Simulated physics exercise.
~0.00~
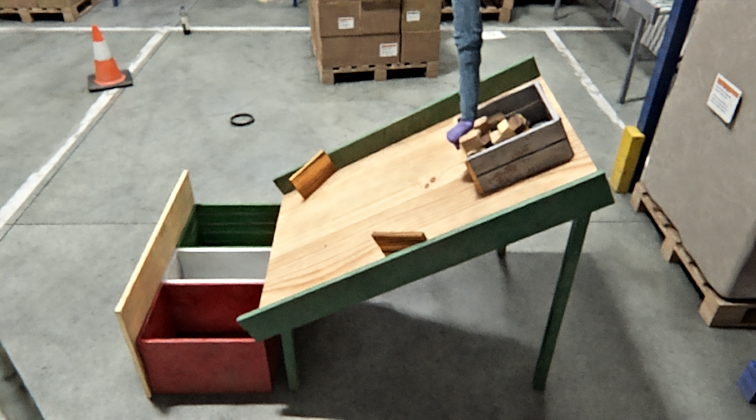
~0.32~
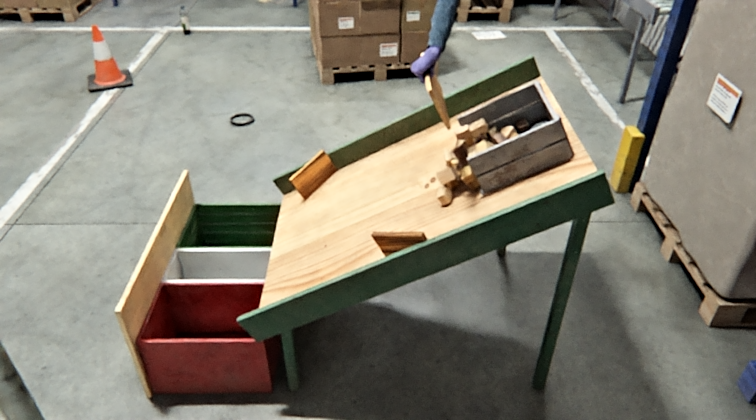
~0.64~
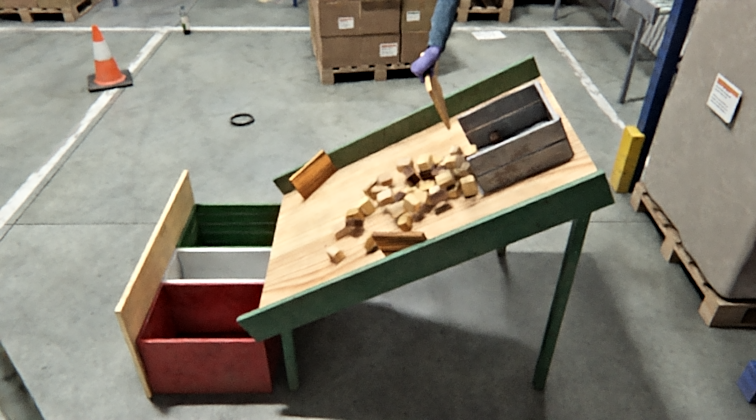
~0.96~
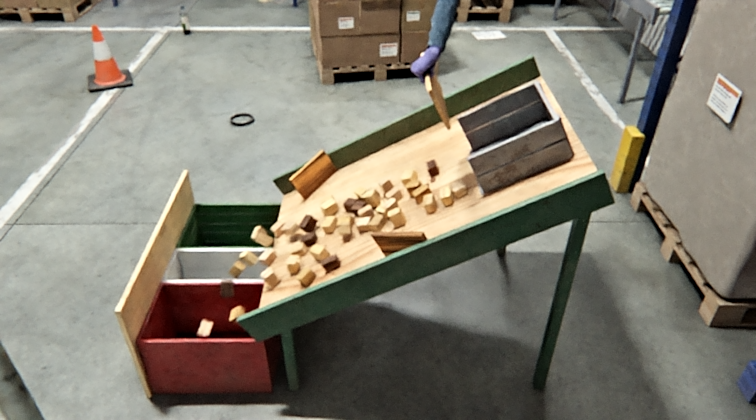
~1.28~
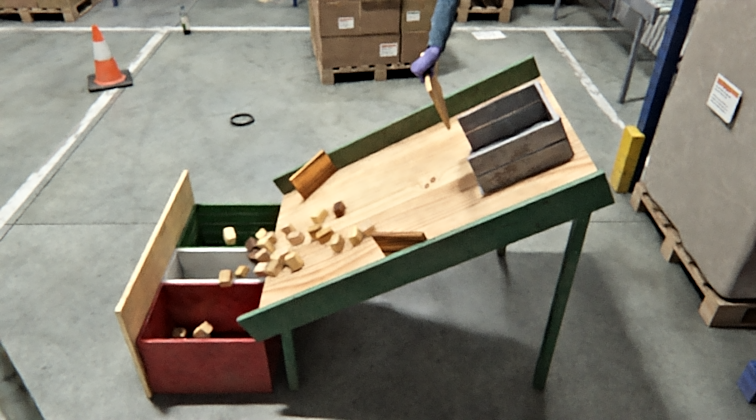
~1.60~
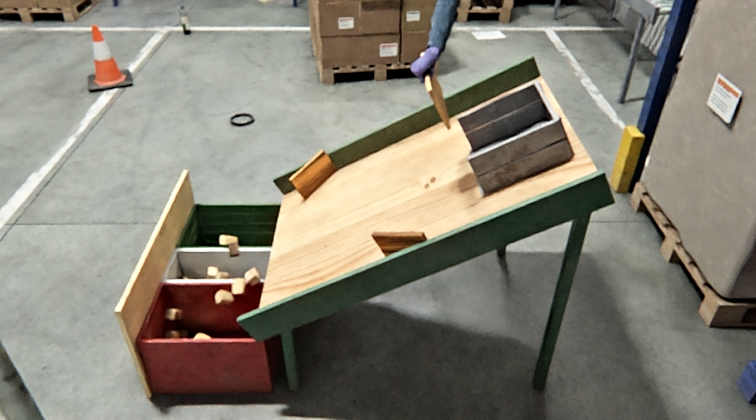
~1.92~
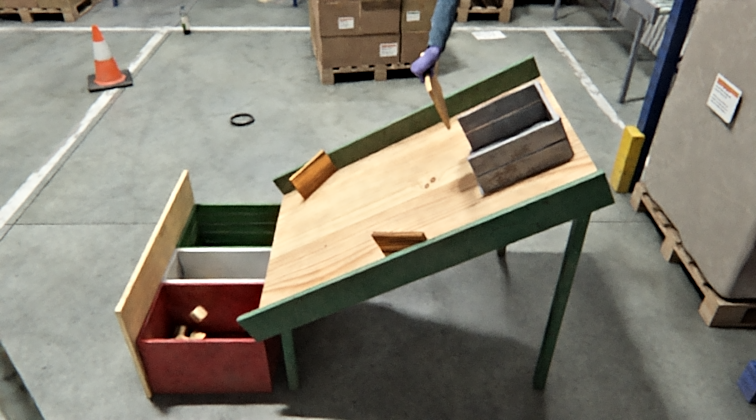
In a warehouse with a concrete floor, a sloping wooden table with green sides holds a dark pen of small wooden blocks at its upper right end. A purple-gloved hand lifts a wooden gate up and to the left, then holds it still. The blocks spill out and tumble down the slope to the left, spreading as they pass two angled boards. The first ones drop off the lower edge, and the rest follow into the red, white and green containers below. At the end the slope and pen are empty, with some blocks visible in the red container.
